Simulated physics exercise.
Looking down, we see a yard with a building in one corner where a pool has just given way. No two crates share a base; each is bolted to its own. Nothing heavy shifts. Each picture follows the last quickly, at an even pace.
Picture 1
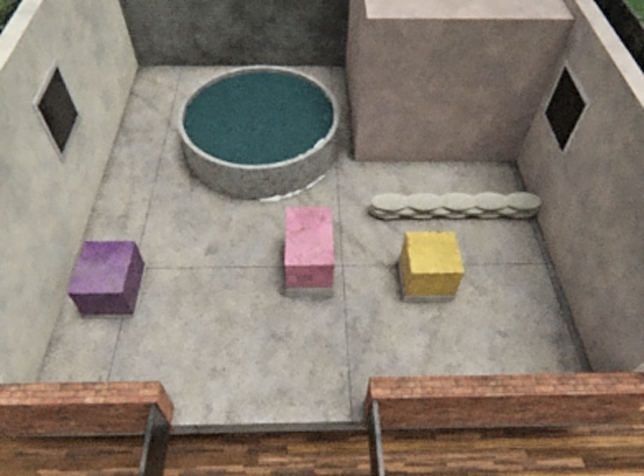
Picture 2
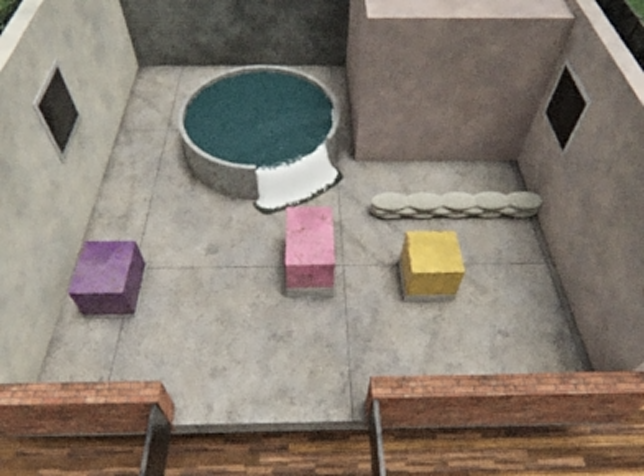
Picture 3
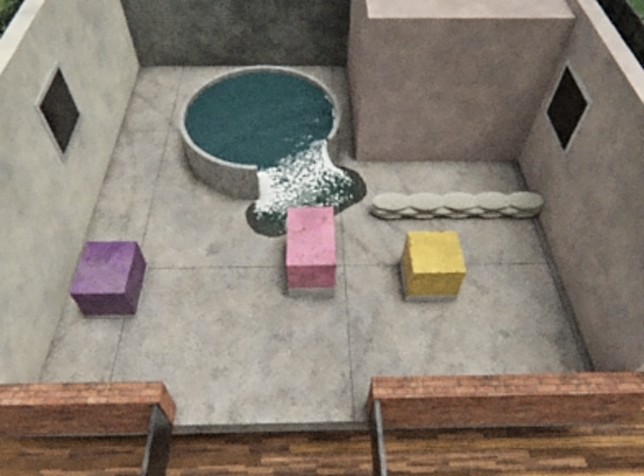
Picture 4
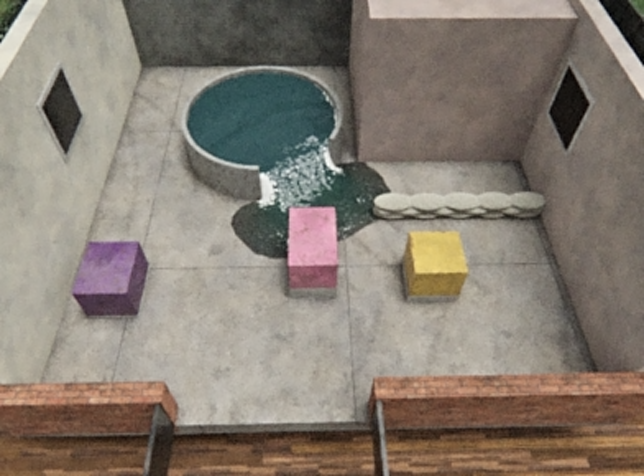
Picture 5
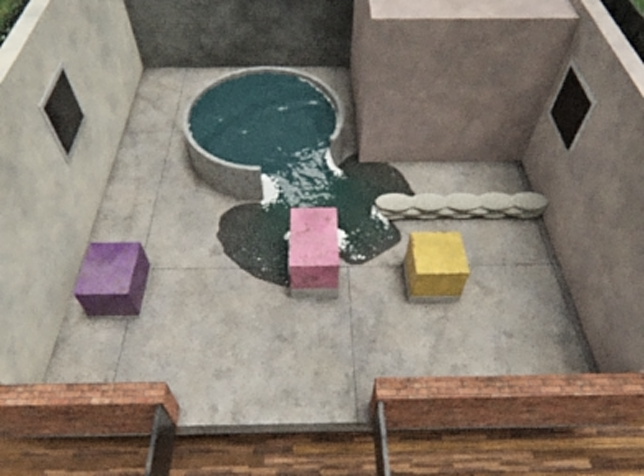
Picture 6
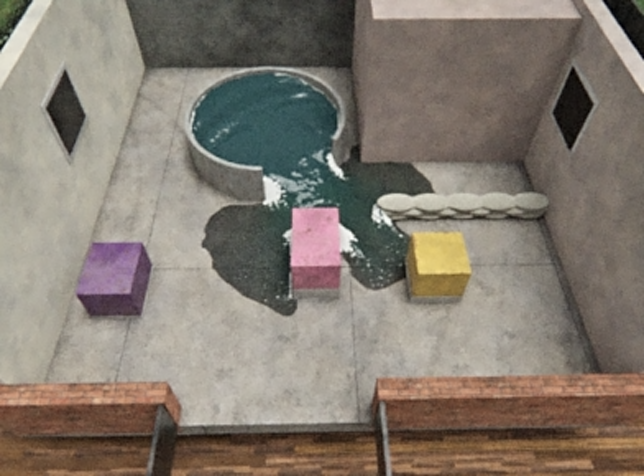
Round pool in a walled yard bursting open at its front, water pouring out and spreading around a pink crate.
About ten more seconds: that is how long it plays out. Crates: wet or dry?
Pink crate: Wet. Yellow crate: Wet. Purple crate: Wet.
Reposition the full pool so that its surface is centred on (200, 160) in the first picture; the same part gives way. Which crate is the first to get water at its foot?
That would be the crate marked pink.
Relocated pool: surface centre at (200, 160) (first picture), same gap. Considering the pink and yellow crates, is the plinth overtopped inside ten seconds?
Taking each in turn, pink gets flooded, while yellow stays clear.
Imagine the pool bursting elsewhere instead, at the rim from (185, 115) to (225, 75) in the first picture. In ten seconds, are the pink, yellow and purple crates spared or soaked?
The pink crate is untouched, the yellow crate is untouched and the purple crate is flooded.
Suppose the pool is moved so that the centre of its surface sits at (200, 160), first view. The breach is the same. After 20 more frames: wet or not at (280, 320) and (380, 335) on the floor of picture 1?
Submerged, then untouched.
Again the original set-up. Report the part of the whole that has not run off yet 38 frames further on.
Roughly 88 parts in a hundred.
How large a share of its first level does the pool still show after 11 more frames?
Somewhere around 56 %, give or take.
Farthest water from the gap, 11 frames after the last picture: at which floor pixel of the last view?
Look around (571, 399).
A moment on, water covers 30 % of the floor; the pink crate water round its plinth, the yellow crate water round its plinth, the purple crate not reached.
Next, water covers 50 % of the floor; the pink crate water round its plinth, the yellow crate water round its plinth, the purple crate water round its plinth.
Then, water covers 60 % of the floor; the pink crate water round its plinth, the yellow crate water round its plinth, the purple crate water round its plinth.
Later, water covers 70 % of the floor; the pink crate water round its plinth, the yellow crate water round its plinth, the purple crate water round its plinth.
In the end, water covers 90 % of the floor; the pink crate was topped, the yellow crate was topped, the purple crate was topped.
